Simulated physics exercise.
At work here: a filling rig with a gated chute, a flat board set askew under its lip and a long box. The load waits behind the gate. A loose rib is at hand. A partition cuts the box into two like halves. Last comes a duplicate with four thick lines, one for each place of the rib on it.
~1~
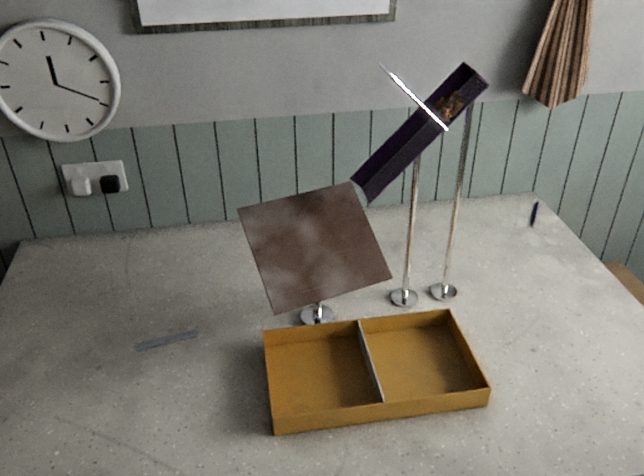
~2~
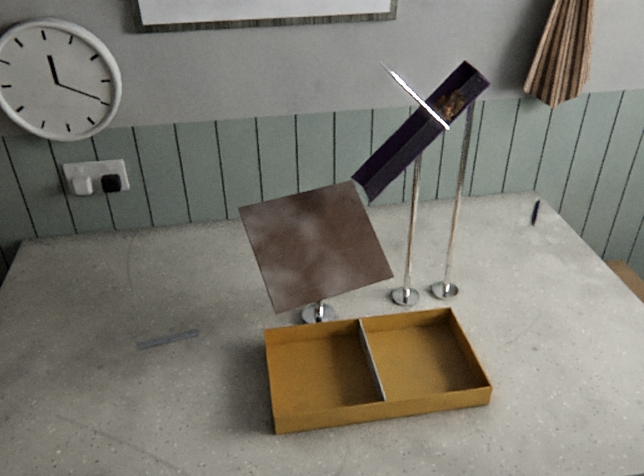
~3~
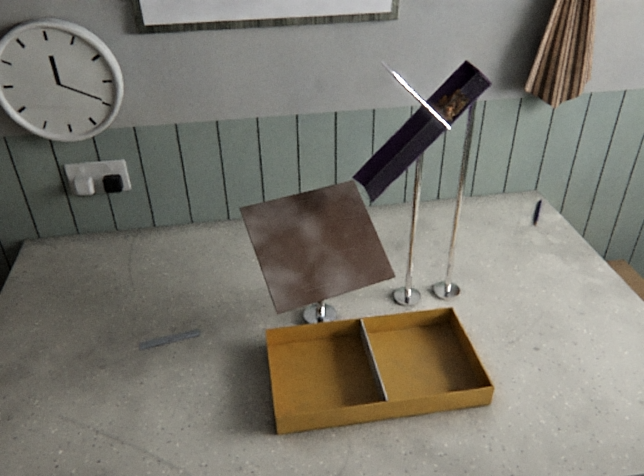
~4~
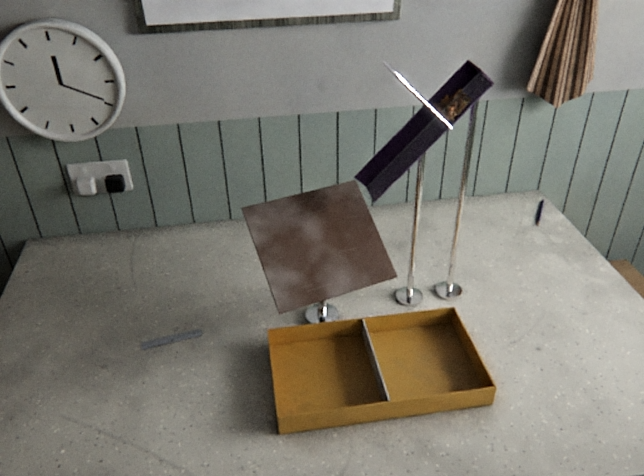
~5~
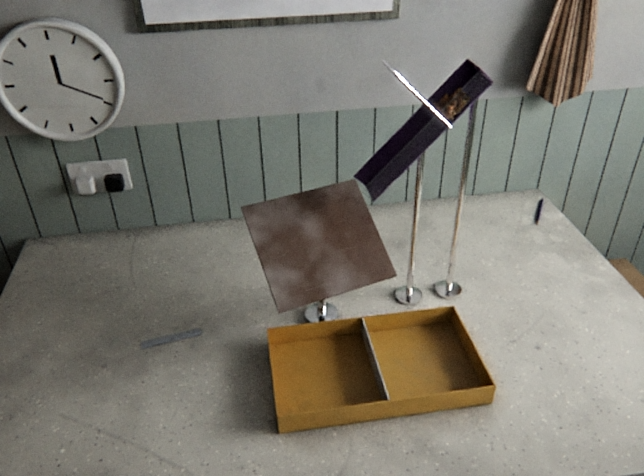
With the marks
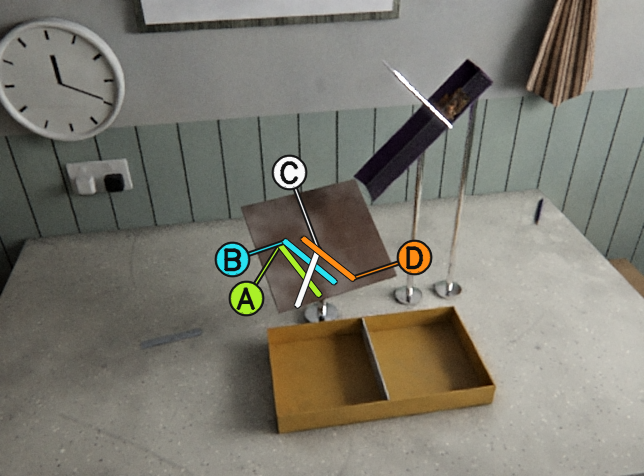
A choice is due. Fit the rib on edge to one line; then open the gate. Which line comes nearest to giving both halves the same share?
B beats the others.
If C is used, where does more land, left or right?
More lands on the left.
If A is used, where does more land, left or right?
More lands on the left.
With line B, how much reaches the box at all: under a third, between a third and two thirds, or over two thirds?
Line B gives over two thirds.
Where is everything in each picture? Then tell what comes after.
Load behind the gate near (444, 109), roasted chickpeas; lip of the chute near (366, 196), sloping fairly steeply, in the first frame.
Middle of the board near (317, 242), tilted fairly steeply; middle of its low edge near (338, 295); of its high edge near (297, 193), in the second frame.
Front corners of the box near (276, 417) and (494, 387); front end of its middle wall near (388, 402), in the third frame.
Middle of the load near (448, 107); lip near (370, 194), in the fourth frame.
Middle of the load near (448, 106); lip near (370, 193), in the fifth frame.
On the marked copy, line A from (279, 244) to (318, 294); line B from (285, 241) to (334, 281); line C from (318, 249) to (297, 305); line D from (303, 239) to (352, 278).
With A, of what is caught, the bulk in the left half, a small share in the right.
With B, of what is caught, close to half in the left half, close to half in the right.
With C, of what is caught, the bulk in the left half, close to a quarter in the right.
With D, of what is caught, a small share in the left half, all but a few in the right.
